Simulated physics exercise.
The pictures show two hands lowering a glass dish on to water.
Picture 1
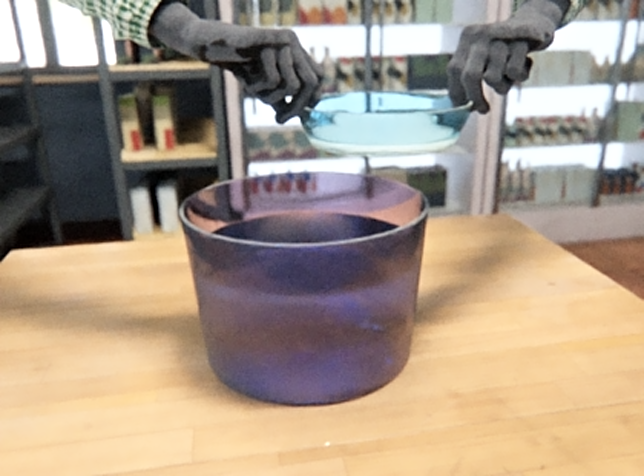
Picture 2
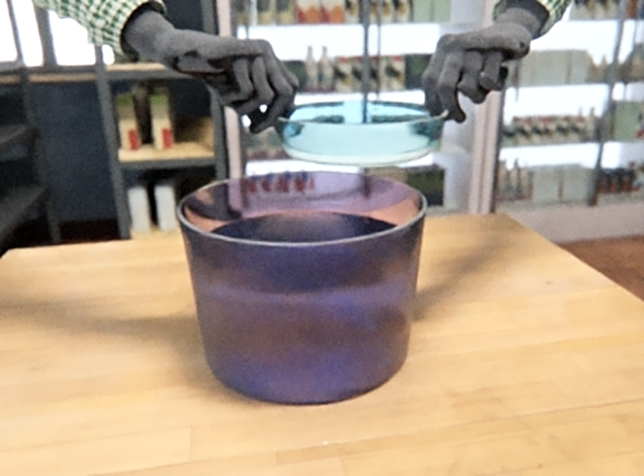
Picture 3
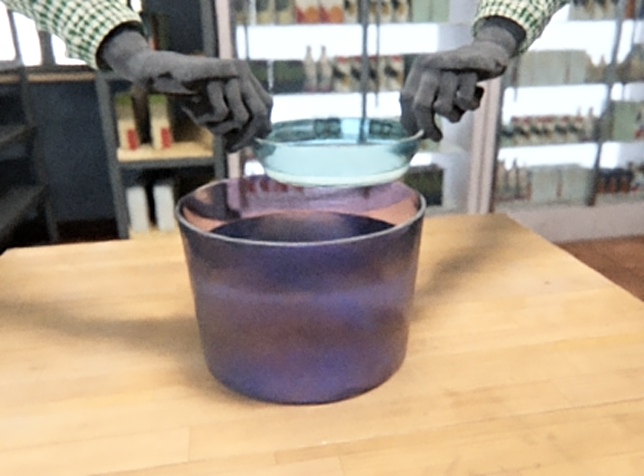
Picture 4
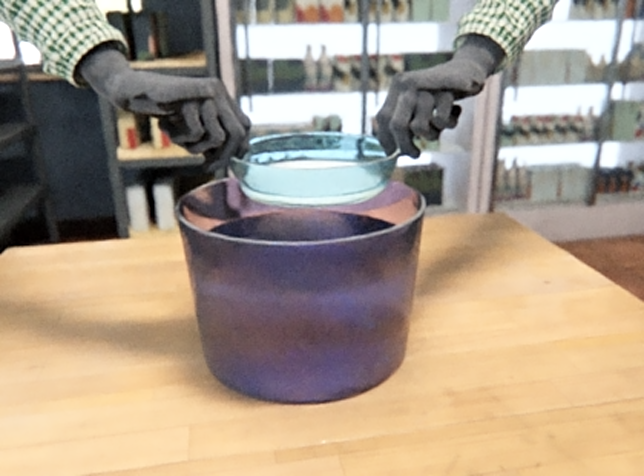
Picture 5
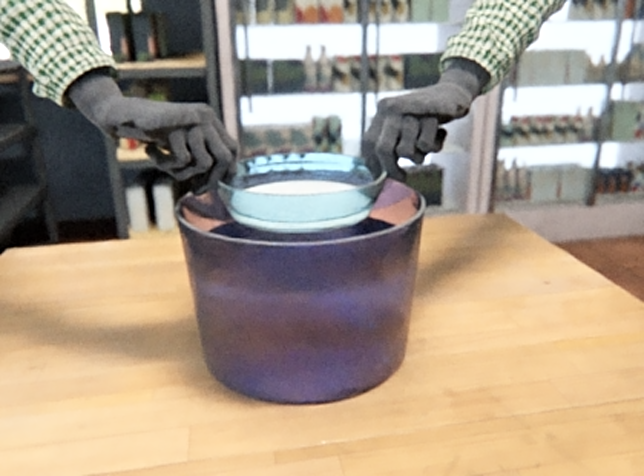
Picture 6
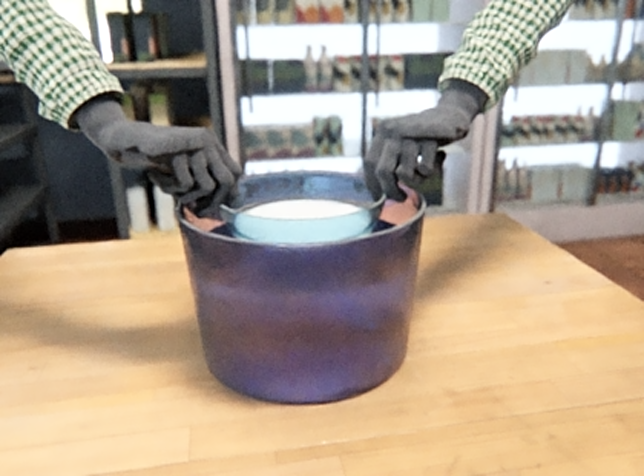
To begin with, two dark hands in green checked sleeves hold a nearly empty, pale blue glass dish above a big purple tub on a wooden table. The hands move the dish left and lower it steadily, bringing it inside the rim, just over the surface.
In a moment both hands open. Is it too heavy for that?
The dish stays afloat.
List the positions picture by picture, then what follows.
The first picture shows dish (382, 118) nearly empty; above the big tub.
The second picture shows dish nearly empty, surface at (358, 141); coming down.
The third picture shows dish (335, 146) nearly empty; lower.
The fourth picture shows dish nearly empty, surface at (314, 177); lower still.
The fifth picture shows dish (301, 187) nearly empty; close to the surface.
The sixth picture shows dish nearly empty, surface at (302, 220); just over the surface.
Shortly, the dish dips into the water.
Then, it bobs and steadies.
At the finish, the dish floats with about half of its side showing.
